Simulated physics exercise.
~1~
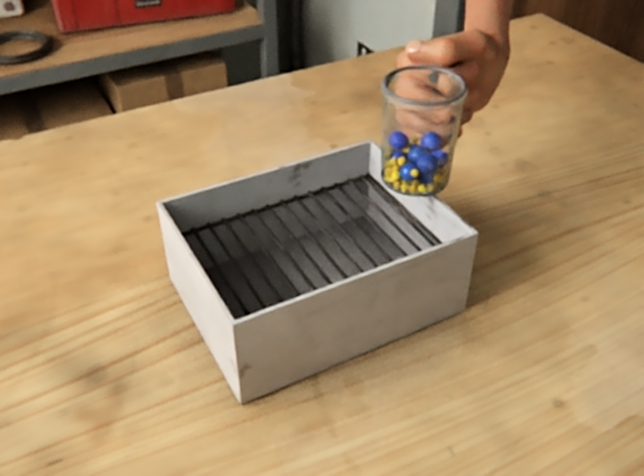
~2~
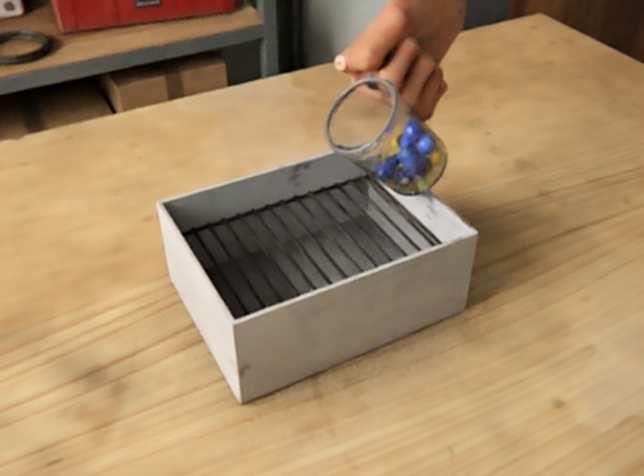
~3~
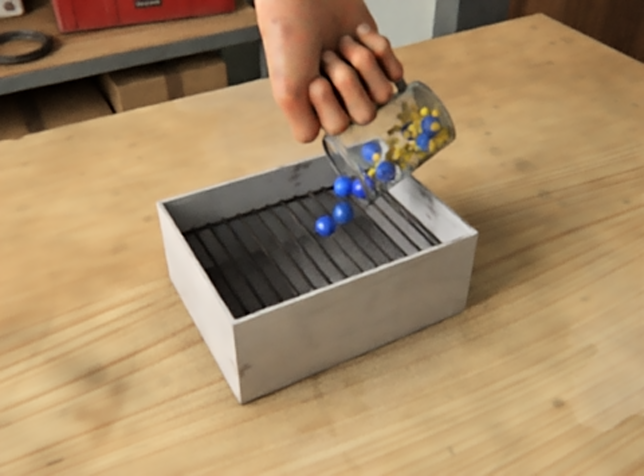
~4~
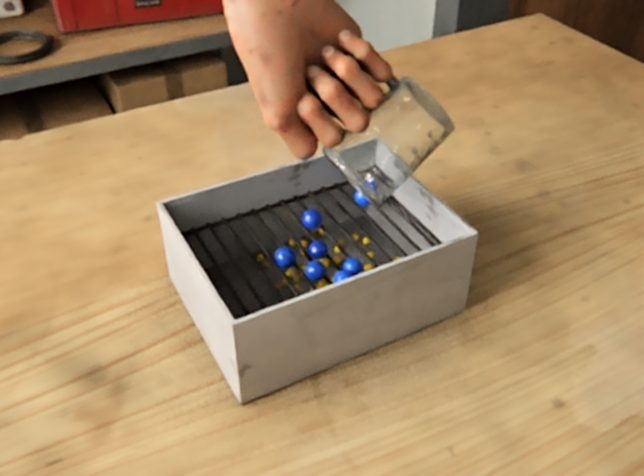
A hand holds a clear cup of large blue balls and small yellow bits above the far right corner of an open pale grey box, seen from above at an angle. The box sits on a wooden table with dark wires across its inside, and a shelf with a red case stands behind. The hand tips the cup to the left, and blue balls tumble out first. It tilts the cup further until it is nearly empty. At the end, blue balls are scattered on and just over the wires, with yellow bits spread among them.
